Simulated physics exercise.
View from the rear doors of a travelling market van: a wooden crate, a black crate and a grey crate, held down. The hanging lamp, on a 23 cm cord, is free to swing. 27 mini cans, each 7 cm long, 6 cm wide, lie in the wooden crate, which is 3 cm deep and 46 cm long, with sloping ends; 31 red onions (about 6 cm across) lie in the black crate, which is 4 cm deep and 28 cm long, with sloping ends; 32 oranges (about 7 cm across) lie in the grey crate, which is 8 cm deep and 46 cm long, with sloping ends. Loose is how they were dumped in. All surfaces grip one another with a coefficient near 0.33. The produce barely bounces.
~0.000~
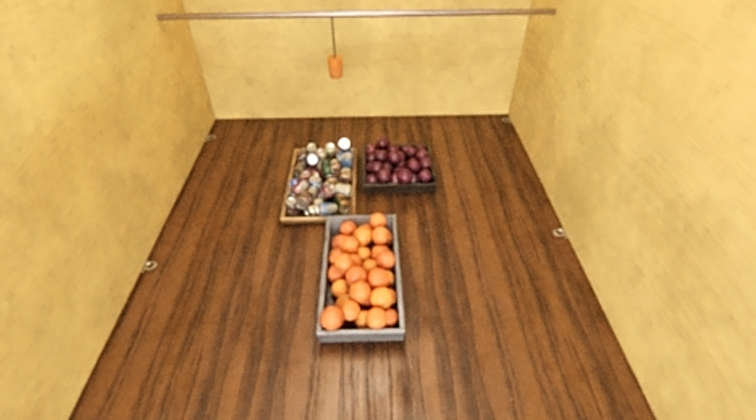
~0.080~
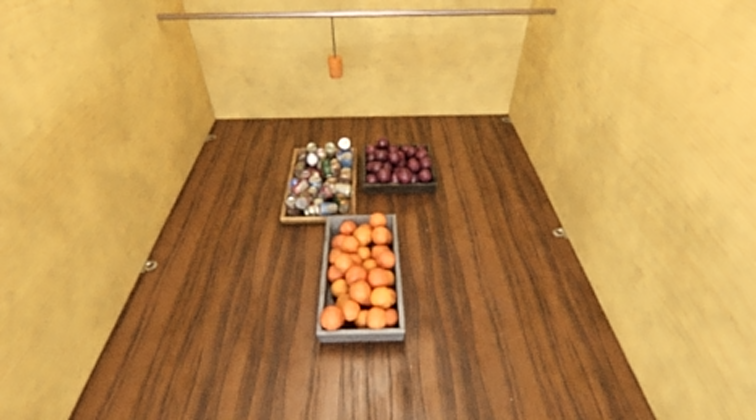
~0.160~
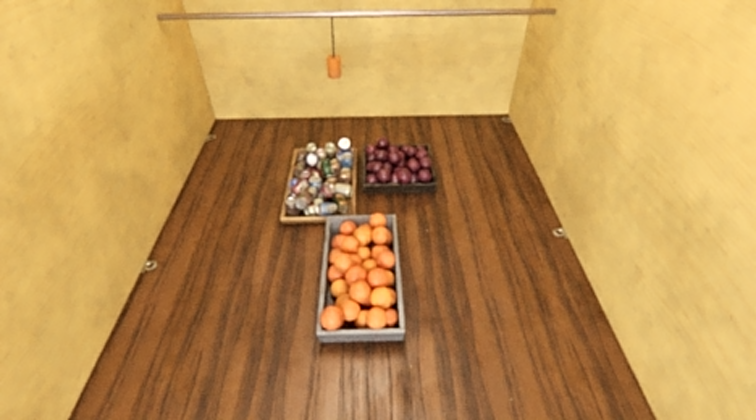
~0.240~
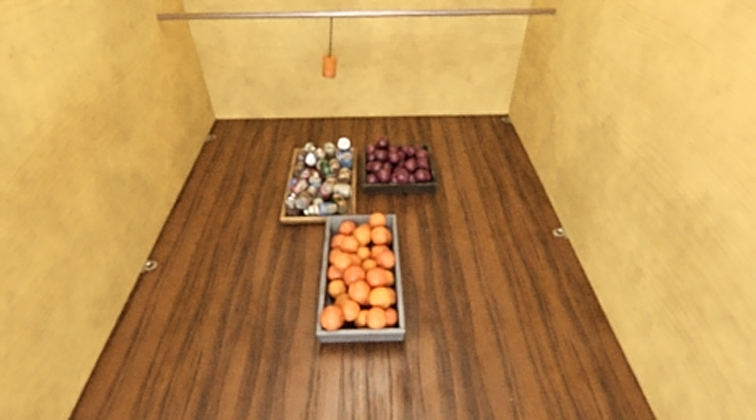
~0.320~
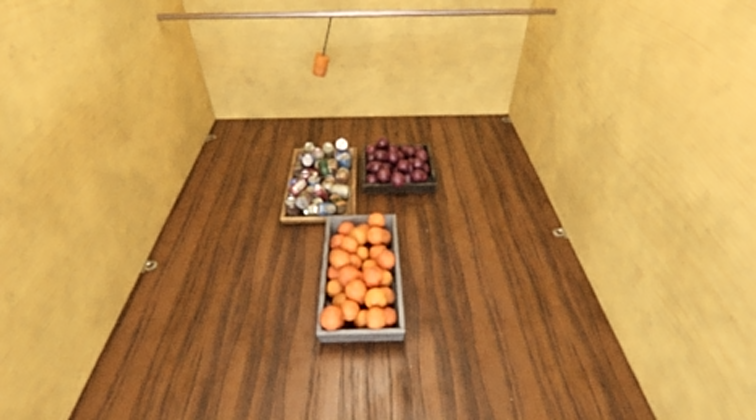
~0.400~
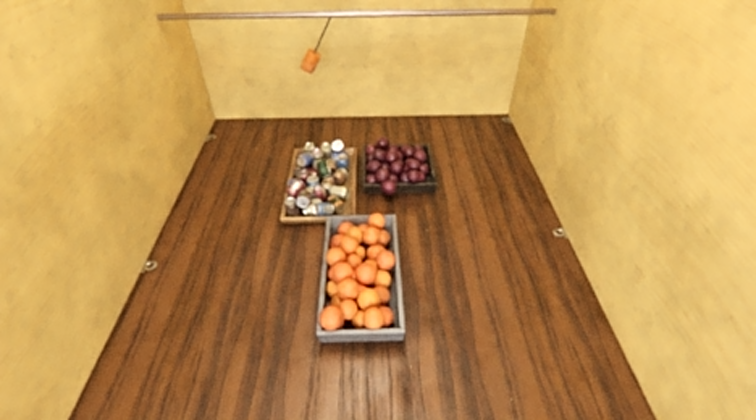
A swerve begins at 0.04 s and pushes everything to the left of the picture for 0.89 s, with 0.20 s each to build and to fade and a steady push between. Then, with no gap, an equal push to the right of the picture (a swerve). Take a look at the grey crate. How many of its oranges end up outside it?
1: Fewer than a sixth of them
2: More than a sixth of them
(1) Fewer than a sixth of them.
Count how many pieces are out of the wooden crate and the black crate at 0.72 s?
Estimate at that time - wooden crate 1, black crate 4, give or take.
After 0.72 s, the wooden crate is down by 1 of 27, the black crate is down by 4 of 31 and the grey crate has all 32.
After 1.13 s, the wooden crate is down by 2 of 27, the black crate is down by 4 of 31 and the grey crate has all 32.
After 1.70 s, the wooden crate is down by 2 of 27, the black crate is down by 4 of 31 and the grey crate has all 32.
Final count (at 2.42 s), the wooden crate is down by 3 of 27, the black crate is down by 4 of 31 and the grey crate has all 32. Asked share, 0 of 32, 0 per cent.
